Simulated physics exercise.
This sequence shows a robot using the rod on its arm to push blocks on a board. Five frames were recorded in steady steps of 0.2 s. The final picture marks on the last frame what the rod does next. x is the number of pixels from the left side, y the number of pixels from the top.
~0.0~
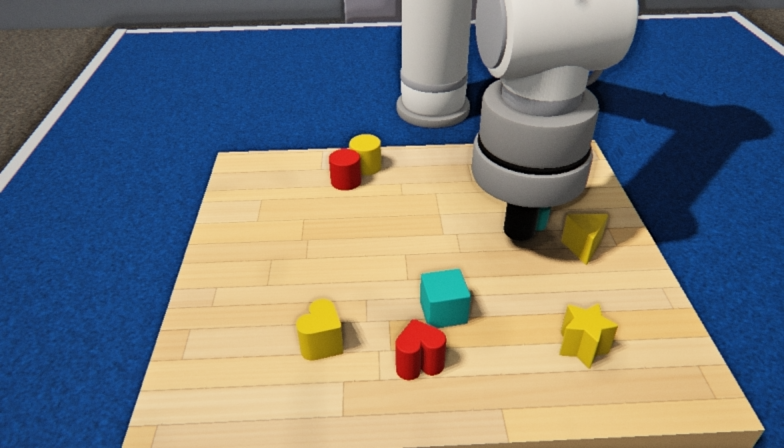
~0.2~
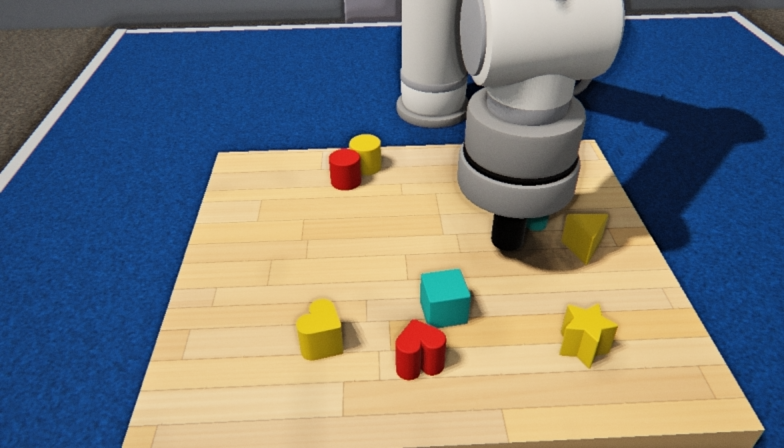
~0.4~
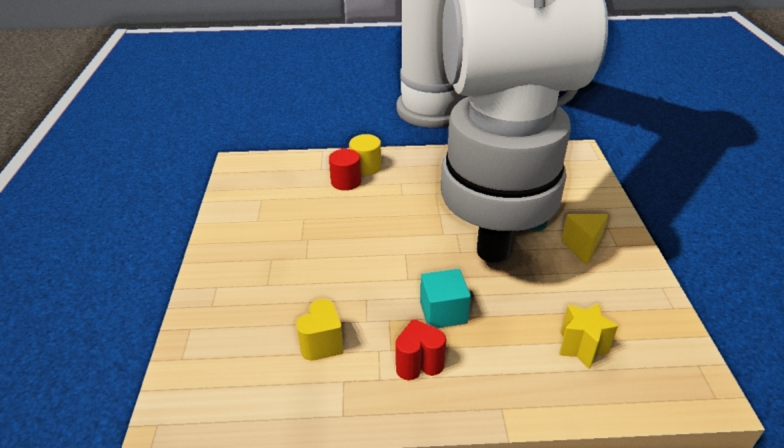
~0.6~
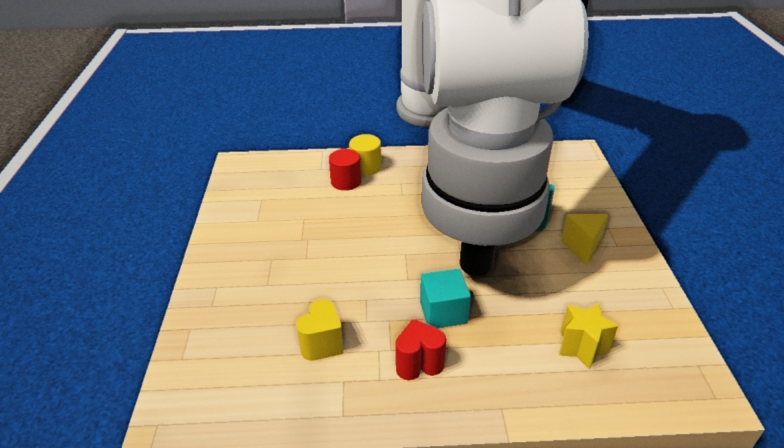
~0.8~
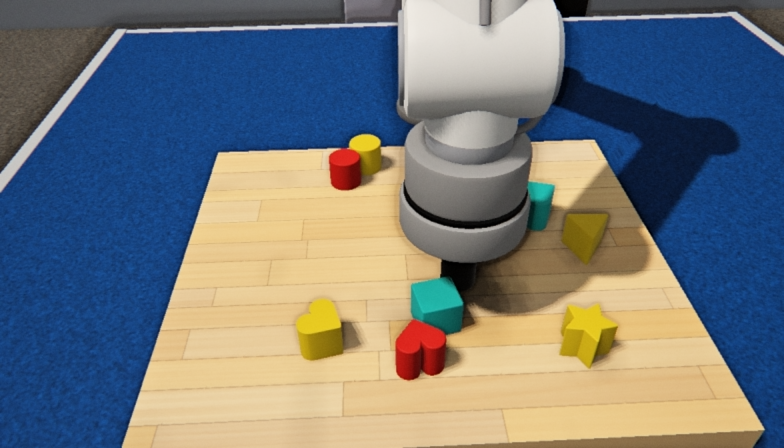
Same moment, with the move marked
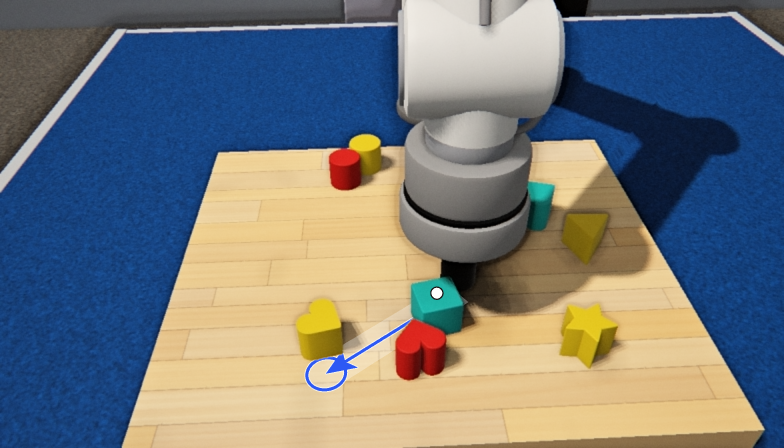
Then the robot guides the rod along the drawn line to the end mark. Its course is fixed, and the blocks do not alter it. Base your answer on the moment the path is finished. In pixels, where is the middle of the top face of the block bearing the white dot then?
It will end up at (368, 363).
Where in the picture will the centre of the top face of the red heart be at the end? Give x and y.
At the end it should sit near (421, 372).
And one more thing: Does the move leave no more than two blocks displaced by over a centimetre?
I'd say no.
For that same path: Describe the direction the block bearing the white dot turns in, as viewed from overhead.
Its rotation is counterclockwise.
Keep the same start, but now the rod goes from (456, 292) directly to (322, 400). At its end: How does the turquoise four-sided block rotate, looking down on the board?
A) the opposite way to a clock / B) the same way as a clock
The one that fits is A, the opposite way to a clock.
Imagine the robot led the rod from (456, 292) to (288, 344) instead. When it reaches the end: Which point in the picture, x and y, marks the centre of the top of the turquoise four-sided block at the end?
At roughly (406, 313).
Drawn move, from (456, 292) to (326, 373); the dot is on the turquoise four-sided block.
On the path given first. One third of the way, rod (417, 307); red heart (416, 360), turned 50° anticlockwise; turquoise four-sided block (403, 324), turned 20° anticlockwise.
Two thirds of the way, rod (373, 333); red heart (421, 372), turned 95° anticlockwise; turquoise four-sided block (378, 351), turned 70° anticlockwise.
At the end, rod (325, 362); yellow heart (303, 322), turned 60° clockwise; red heart (421, 372), turned 95° anticlockwise; turquoise four-sided block (368, 363), turned 110° anticlockwise.
